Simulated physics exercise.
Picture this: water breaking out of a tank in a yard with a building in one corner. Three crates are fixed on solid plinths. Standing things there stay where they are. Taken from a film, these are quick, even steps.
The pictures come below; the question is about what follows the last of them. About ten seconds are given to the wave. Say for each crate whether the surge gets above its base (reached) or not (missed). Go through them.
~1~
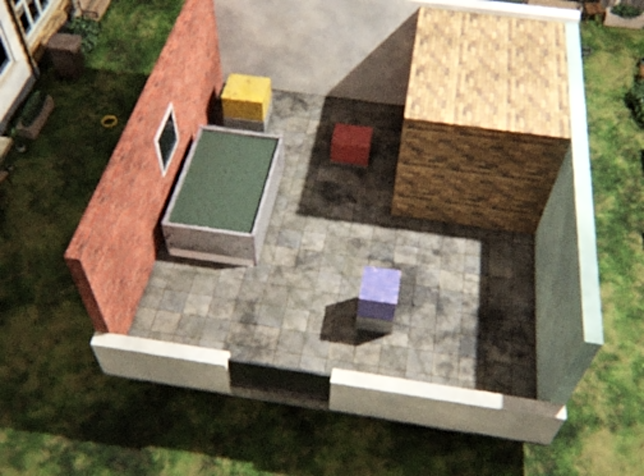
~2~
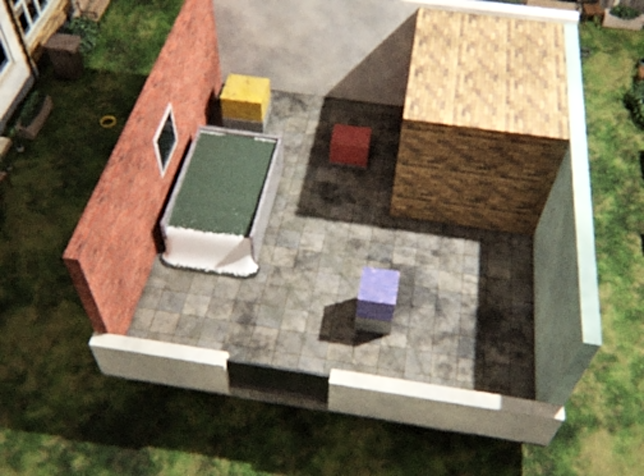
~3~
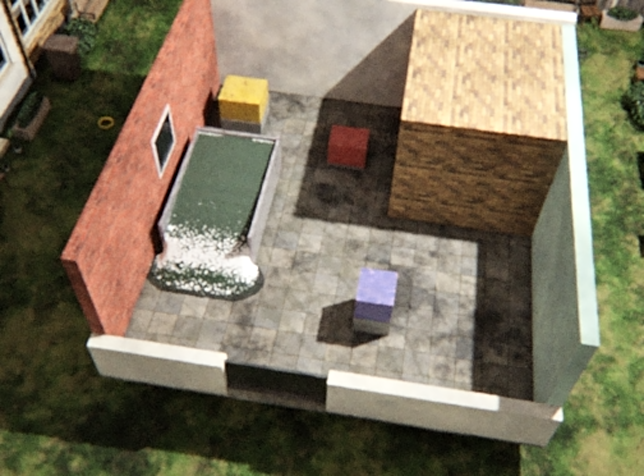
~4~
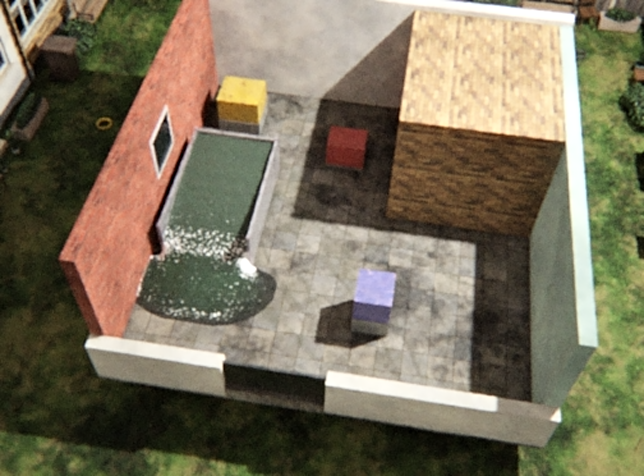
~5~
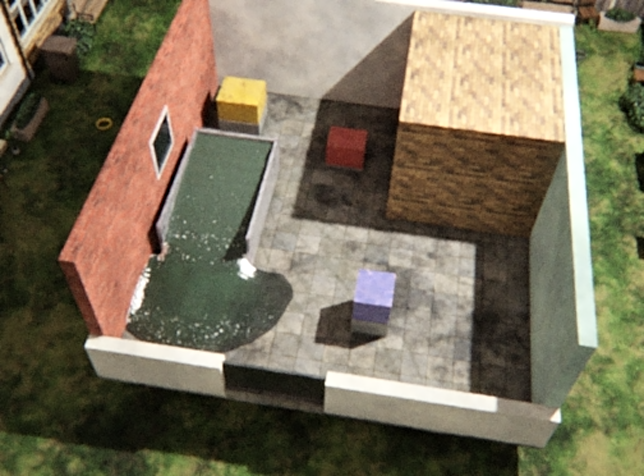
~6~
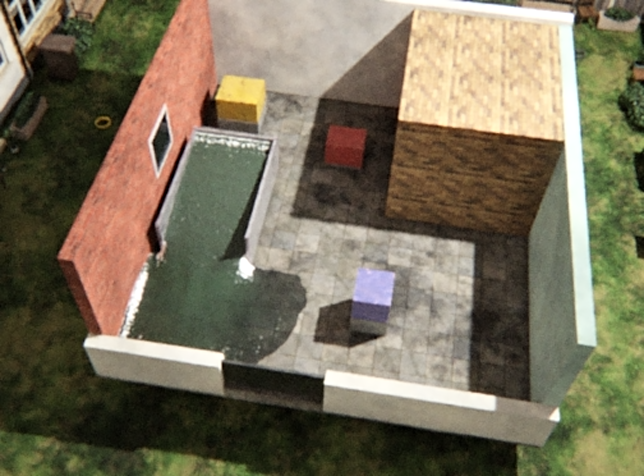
Blue crate: Missed; red crate: Reached; yellow crate: Missed.
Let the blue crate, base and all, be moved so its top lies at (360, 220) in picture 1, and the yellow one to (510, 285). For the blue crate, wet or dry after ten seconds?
Looking at it, the blue crate is never reached.
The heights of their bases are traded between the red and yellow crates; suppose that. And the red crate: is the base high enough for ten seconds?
Then: The red crate is not reached.
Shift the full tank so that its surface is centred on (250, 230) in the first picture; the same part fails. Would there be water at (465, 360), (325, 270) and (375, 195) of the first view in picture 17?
Taking the three spots in order: Swamped, bare, bare.
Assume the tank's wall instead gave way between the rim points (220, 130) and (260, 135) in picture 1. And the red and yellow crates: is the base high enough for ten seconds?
The red crate is flooded and the yellow crate is flooded.
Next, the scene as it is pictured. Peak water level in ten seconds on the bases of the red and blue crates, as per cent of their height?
Taking them in the order asked, 160 percent and 70 percent.
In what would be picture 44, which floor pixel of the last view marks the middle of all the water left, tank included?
Somewhere near (342, 282).
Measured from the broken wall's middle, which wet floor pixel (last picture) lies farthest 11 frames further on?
Roughly (461, 413).
A moment on, water covers 20 % of the floor; the blue crate not reached, the red crate not reached, the yellow crate not reached.
Next, water covers 25 % of the floor; the blue crate water round its plinth, the red crate not reached, the yellow crate not reached.
Then, water covers 45 % of the floor; the blue crate water round its plinth, the red crate not reached, the yellow crate not reached.
Later, water covers 80 % of the floor; the blue crate water round its plinth, the red crate water round its plinth, the yellow crate water round its plinth.
In the end, water covers 100 % of the floor; the blue crate stayed above the water, the red crate was topped, the yellow crate stayed above the water.
